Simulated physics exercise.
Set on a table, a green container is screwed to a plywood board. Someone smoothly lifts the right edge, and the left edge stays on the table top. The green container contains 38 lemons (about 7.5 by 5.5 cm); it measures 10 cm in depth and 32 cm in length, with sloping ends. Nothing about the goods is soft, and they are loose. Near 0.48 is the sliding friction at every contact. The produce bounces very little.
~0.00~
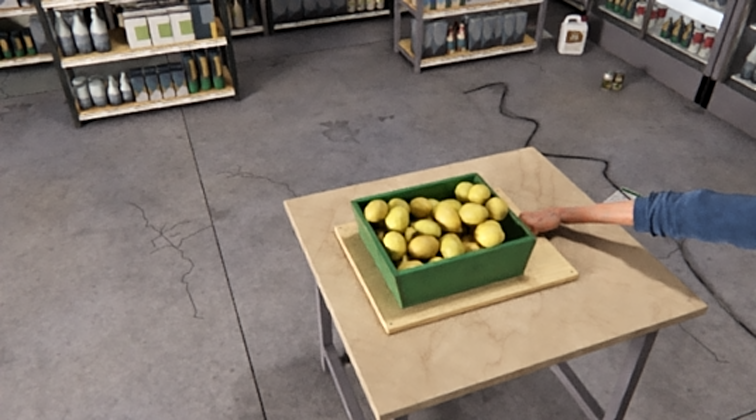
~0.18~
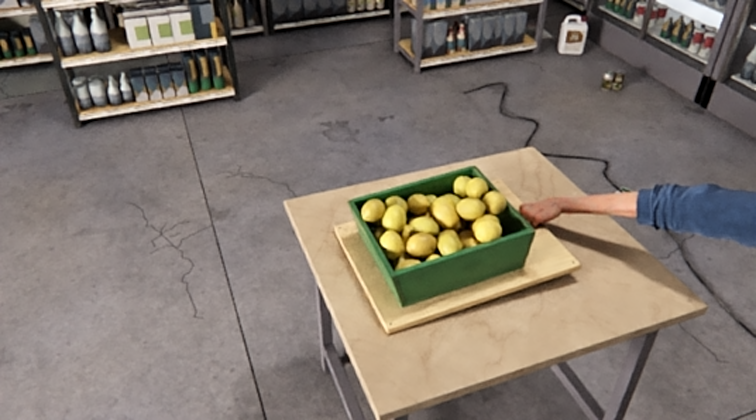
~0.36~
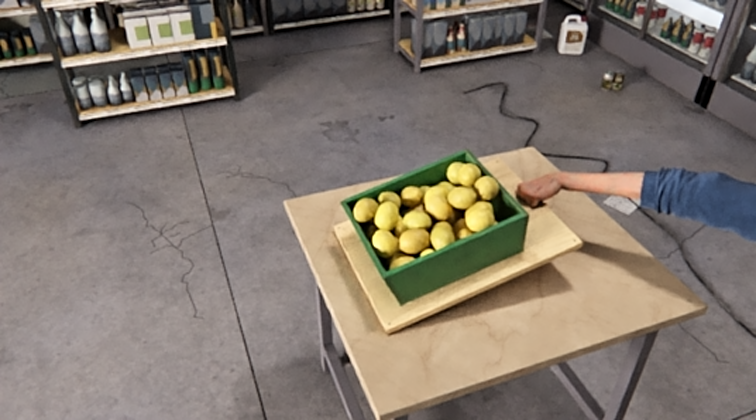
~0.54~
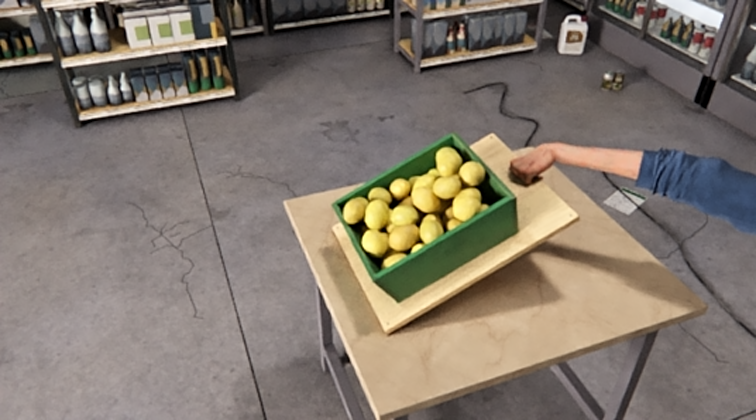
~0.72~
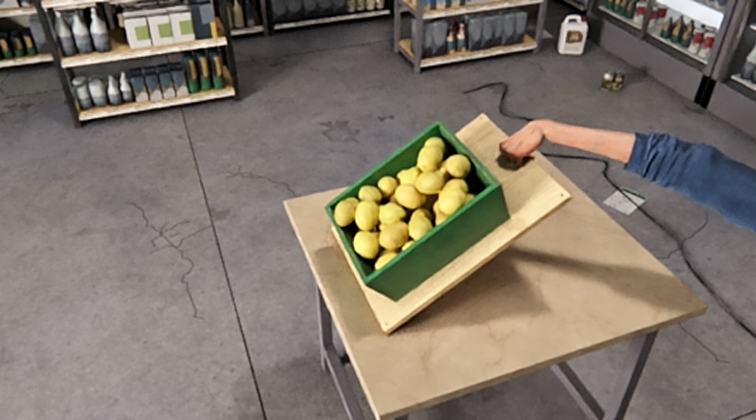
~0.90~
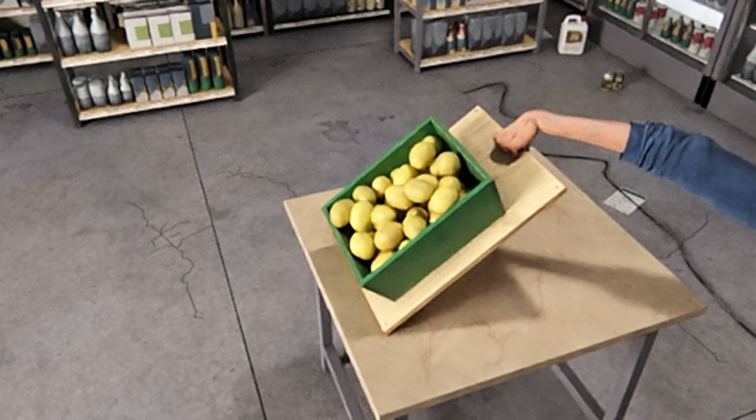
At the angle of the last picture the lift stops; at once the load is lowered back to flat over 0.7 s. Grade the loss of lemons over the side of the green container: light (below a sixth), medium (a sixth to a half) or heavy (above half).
Light.
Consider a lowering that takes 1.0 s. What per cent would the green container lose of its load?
That would cost the green container 0 per cent of its load.
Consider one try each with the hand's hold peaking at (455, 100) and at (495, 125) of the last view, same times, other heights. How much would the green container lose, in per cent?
Loss for the green container - 30 percent, then 10 percent.
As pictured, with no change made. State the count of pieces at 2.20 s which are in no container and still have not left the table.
About 0.
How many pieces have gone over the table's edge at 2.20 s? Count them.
About 0.
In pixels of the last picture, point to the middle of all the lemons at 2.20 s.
They're centred near (435, 238).
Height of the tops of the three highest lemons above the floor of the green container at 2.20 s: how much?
I'd say near 14 cm.
After 1.11 s, tilt 27°; 0 of 38 out of the green container.
After 1.37 s, tilt 9°; 0 of 38 out of the green container.
After 1.73 s, tilt 0°; 0 of 38 out of the green container.
Outcome (at 2.20 s), 0 of 38 out of the green container. Asked share, 0 of 38, 0 per cent.
